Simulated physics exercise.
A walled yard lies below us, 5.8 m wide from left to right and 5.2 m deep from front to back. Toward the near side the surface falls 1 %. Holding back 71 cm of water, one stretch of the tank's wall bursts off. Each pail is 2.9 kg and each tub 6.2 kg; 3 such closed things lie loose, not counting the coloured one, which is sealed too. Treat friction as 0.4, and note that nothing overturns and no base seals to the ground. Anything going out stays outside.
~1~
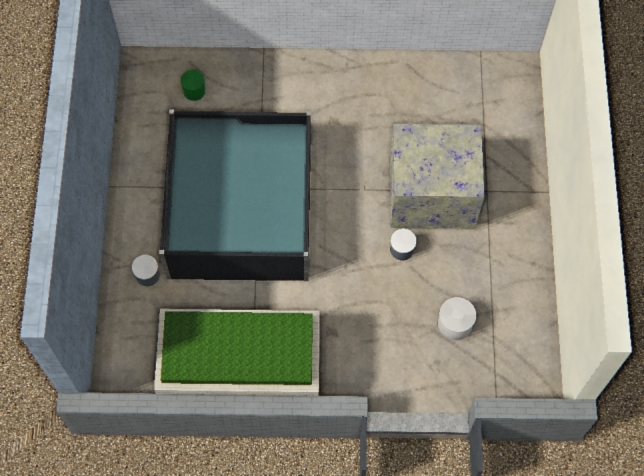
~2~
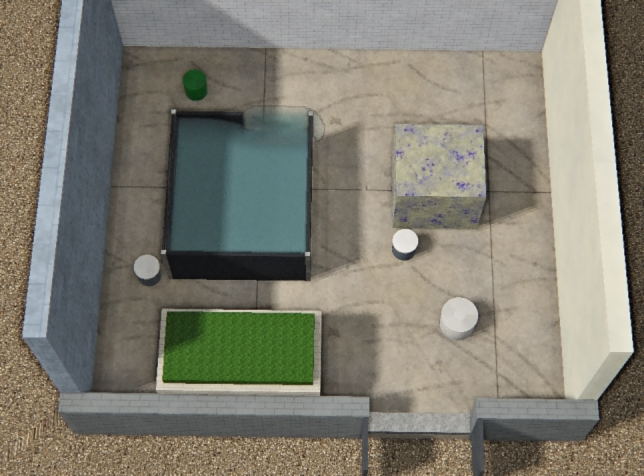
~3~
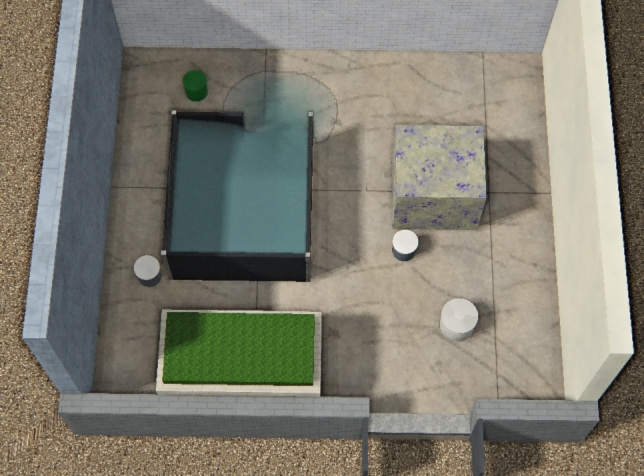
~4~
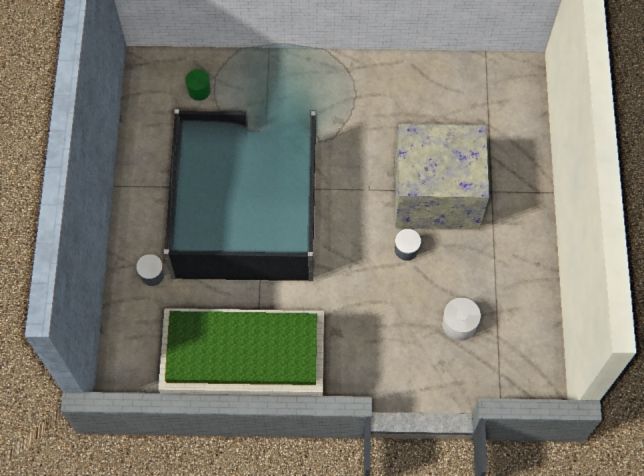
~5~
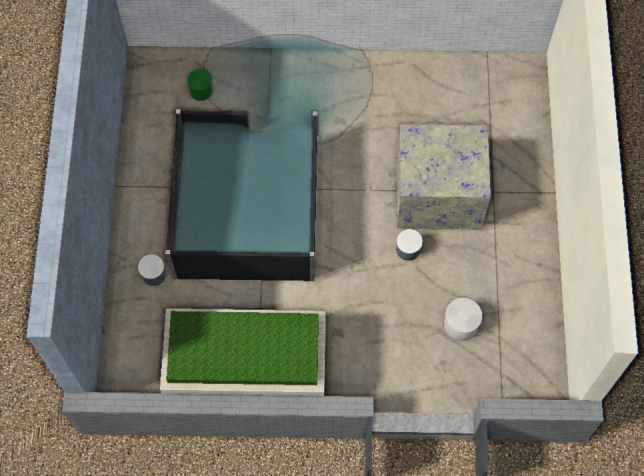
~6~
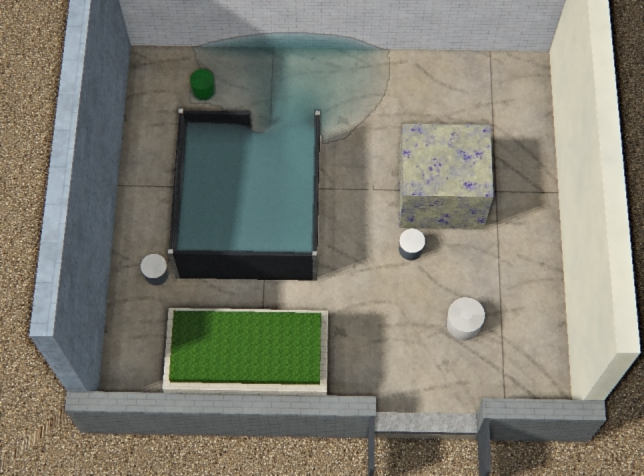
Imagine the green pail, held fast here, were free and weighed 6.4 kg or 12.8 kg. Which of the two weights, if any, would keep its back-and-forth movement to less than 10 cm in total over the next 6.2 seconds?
Go heavier than both.
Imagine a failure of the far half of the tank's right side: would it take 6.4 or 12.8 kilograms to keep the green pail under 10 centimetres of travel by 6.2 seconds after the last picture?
Then the lighter mass suffices.
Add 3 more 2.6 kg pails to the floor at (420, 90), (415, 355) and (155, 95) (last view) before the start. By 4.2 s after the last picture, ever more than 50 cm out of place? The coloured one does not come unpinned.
In turn: More, under, more.
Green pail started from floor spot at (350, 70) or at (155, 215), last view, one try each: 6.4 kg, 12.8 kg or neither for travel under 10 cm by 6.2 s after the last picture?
Taking the two tries in order, both fall short and both fall short.
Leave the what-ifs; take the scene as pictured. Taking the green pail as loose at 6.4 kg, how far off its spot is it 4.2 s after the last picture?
It would be some 60 cm from its spot.
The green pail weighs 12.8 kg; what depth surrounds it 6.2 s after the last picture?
Something like 5 centimetres.
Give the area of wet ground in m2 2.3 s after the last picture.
Somewhere about 16 m2, give or take.
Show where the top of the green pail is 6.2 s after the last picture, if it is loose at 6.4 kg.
Somewhere around (222, 112).
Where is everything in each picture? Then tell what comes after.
The green pail at (192, 80), on the bottom; water covers 3.2 m2; 0 of 4 have shifted, in the first frame.
The green pail at (194, 80) rests on the ground; 3.7 m2 under water; 0 of 4 have shifted, in the second frame.
The green pail at (195, 80), on the bottom; 4.5 m2 under water; 0 of 4 have shifted, in the third frame.
The green pail at (197, 79) rests on the ground; water covers 5.5 m2; 0 of 4 have shifted, in the fourth frame.
The green pail at (199, 80) rests on the ground; 5.9 m2 under water; 0 of 4 have shifted, in the fifth frame.
The green pail at (202, 79), on the bottom; water covers 6.2 m2; 0 of 4 have shifted, in the sixth frame.
Then, 0.6 s after the last picture the green pail would be 1 cm from its start with 6.4 kg and 0 cm from its start with 12.8 kg; 3 cm of water round it then.
Then, 2.3 s after the last picture the green pail would be 49 cm from its start with 6.4 kg and 29 cm from its start with 12.8 kg; 5 cm of water round it then.
Then, 4.2 s after the last picture the green pail would be 57 cm from its start with 6.4 kg and 29 cm from its start with 12.8 kg; 6 cm of water round it then.
Then, 6.2 s after the last picture the green pail would be 58 cm from its start with 6.4 kg and 29 cm from its start with 12.8 kg; 5 cm of water round it then.
